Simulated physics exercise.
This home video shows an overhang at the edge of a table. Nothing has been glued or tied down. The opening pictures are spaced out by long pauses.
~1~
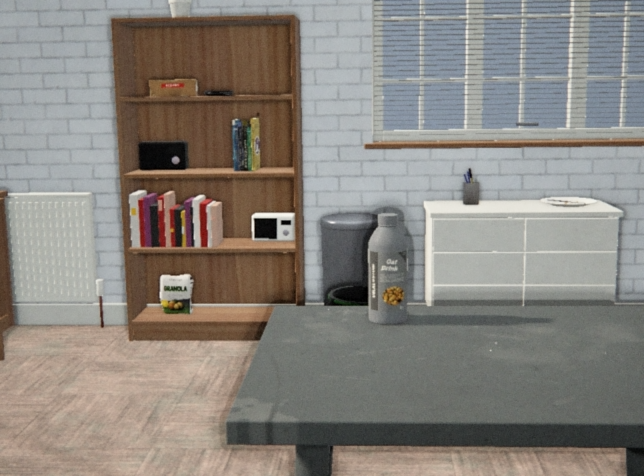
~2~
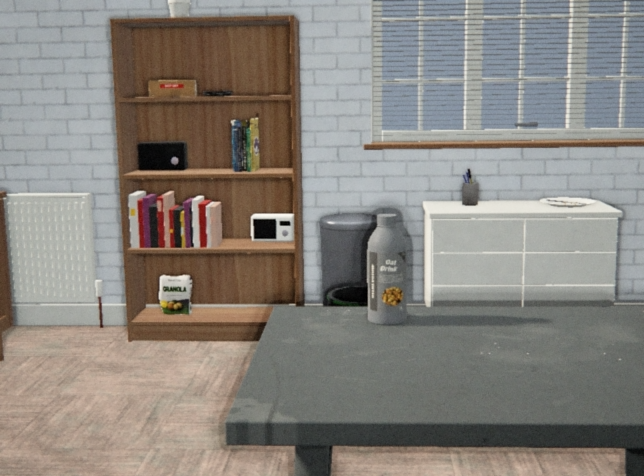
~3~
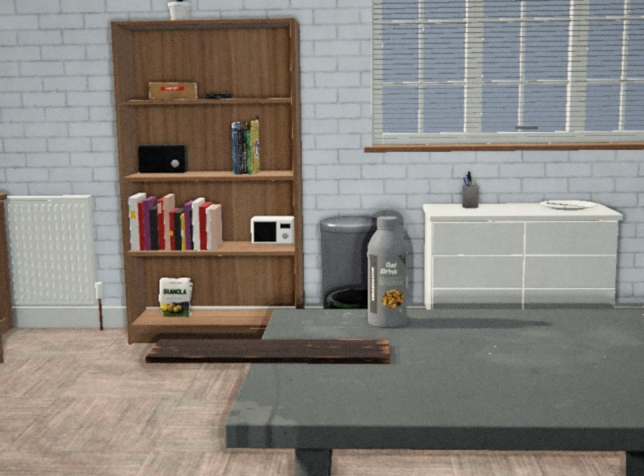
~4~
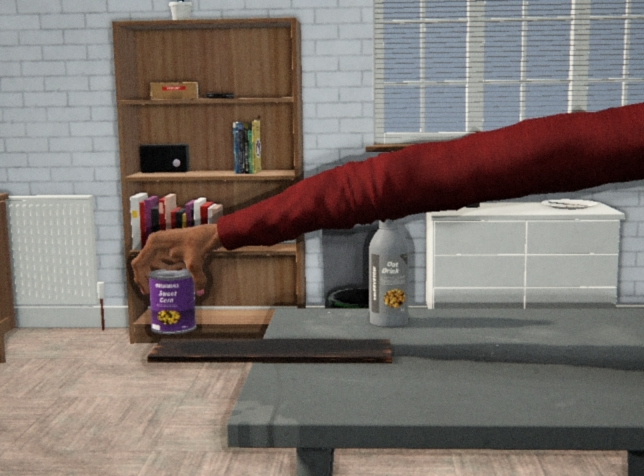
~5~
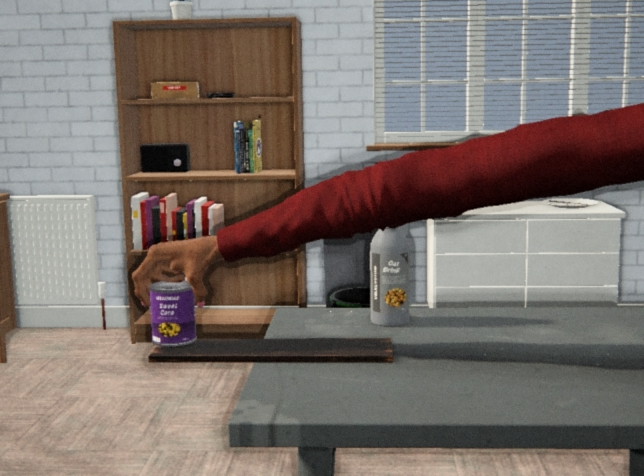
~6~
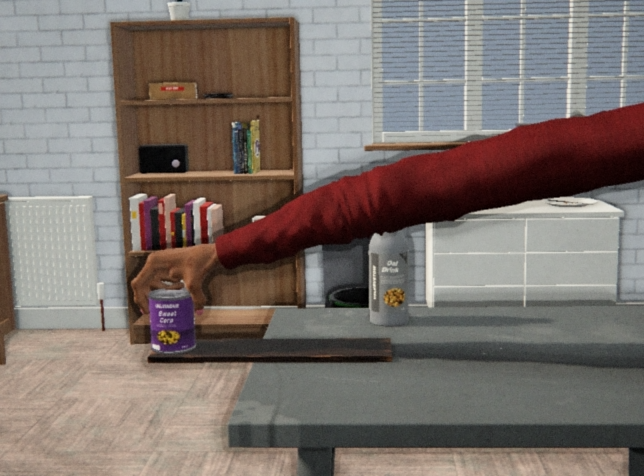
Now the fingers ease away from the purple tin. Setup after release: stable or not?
Not stable.
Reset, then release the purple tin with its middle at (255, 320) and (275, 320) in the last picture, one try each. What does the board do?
Trial 1 - stable; trial 2 - stable.
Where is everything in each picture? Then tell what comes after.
In the first picture, the last thing is not in view yet.
In the second picture, the last thing is not in view yet.
In the third picture, the last thing is not in view yet; black board (270, 351).
In the fourth picture, on its way; purple tin (173, 301); black board (272, 350).
In the fifth picture, on its way; purple tin (173, 313); black board (273, 350).
In the sixth picture, set down, still held; purple tin (172, 320); black board (272, 350).
Then, 0.50 s on from there, purple tin now down on the floor or falling; black board on its side.
Then, 0.60 s on from there, black board now down on the floor or falling.
Then, 0.80 s on from there, things are still on the move.
In the end, down on the floor or falling, black board and purple tin; grey bottle unmoved. The board tips off the edge.
